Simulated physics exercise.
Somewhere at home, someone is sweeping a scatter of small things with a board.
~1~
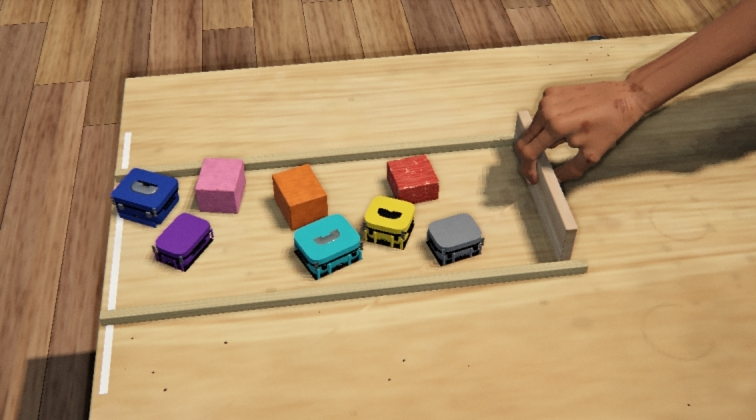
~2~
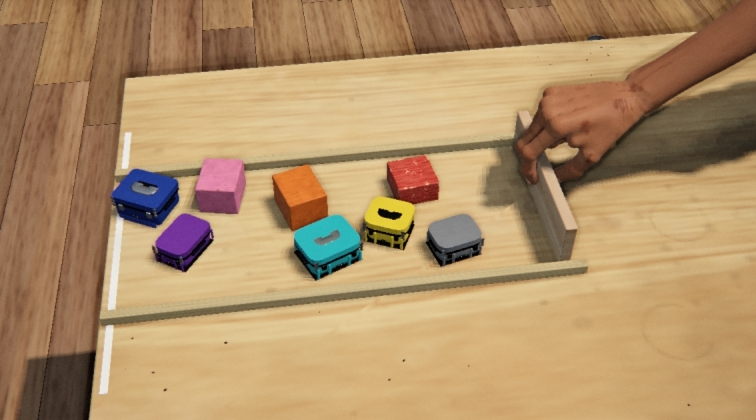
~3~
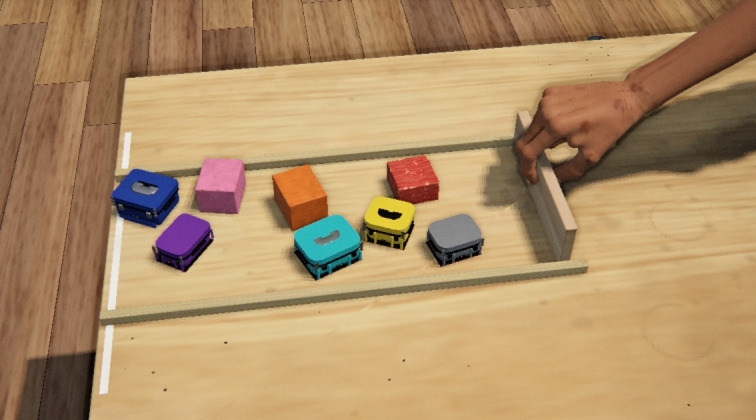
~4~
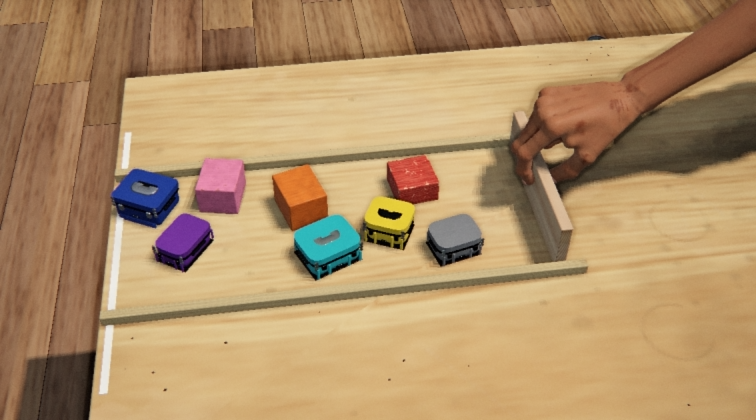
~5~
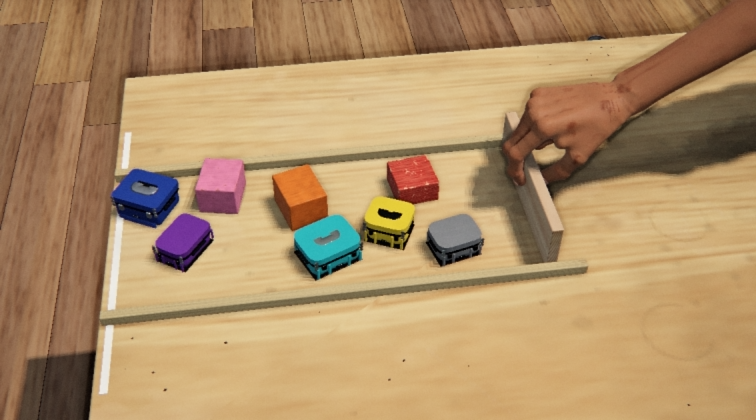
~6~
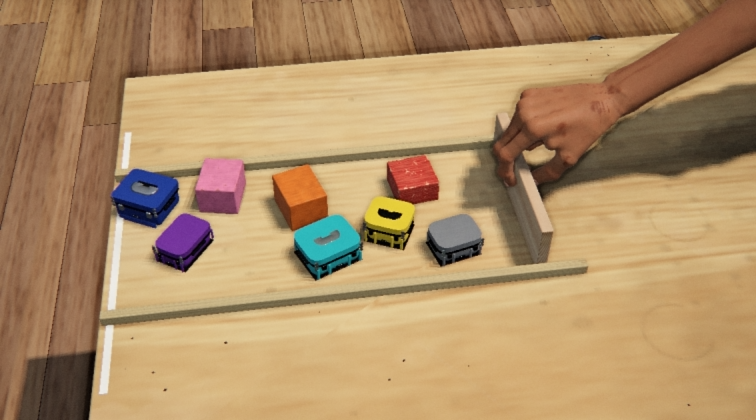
The footage shows a hand holding an upright board at the right of a wooden surface, first still, then sliding it slightly left between two rails toward scattered coloured cases and blocks, which stay where they are.
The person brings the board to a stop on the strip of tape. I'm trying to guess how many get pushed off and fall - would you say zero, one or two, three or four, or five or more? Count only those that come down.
Five and up tumble.
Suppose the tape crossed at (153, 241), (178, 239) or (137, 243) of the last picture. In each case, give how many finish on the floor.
Respectively 5, 4 and 5.
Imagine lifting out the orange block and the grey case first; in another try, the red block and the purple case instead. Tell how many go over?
First 6, second 6.
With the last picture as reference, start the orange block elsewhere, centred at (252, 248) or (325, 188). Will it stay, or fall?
The orange block drops away, then drops away.
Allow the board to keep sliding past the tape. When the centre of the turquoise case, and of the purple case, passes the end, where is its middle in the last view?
The middle is at (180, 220) when it's the turquoise case, and at (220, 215) when it's the purple case.
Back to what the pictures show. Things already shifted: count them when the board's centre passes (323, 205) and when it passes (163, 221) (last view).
Counts: 6 and 8.
A little later, none off yet; blue case at rest near (147, 198); purple case at rest near (184, 243); pink block at rest near (221, 186).
When it is over, the number that fall off is five or more; down, grey case, red block, yellow case, turquoise case, orange block, pink block, purple case and blue case.
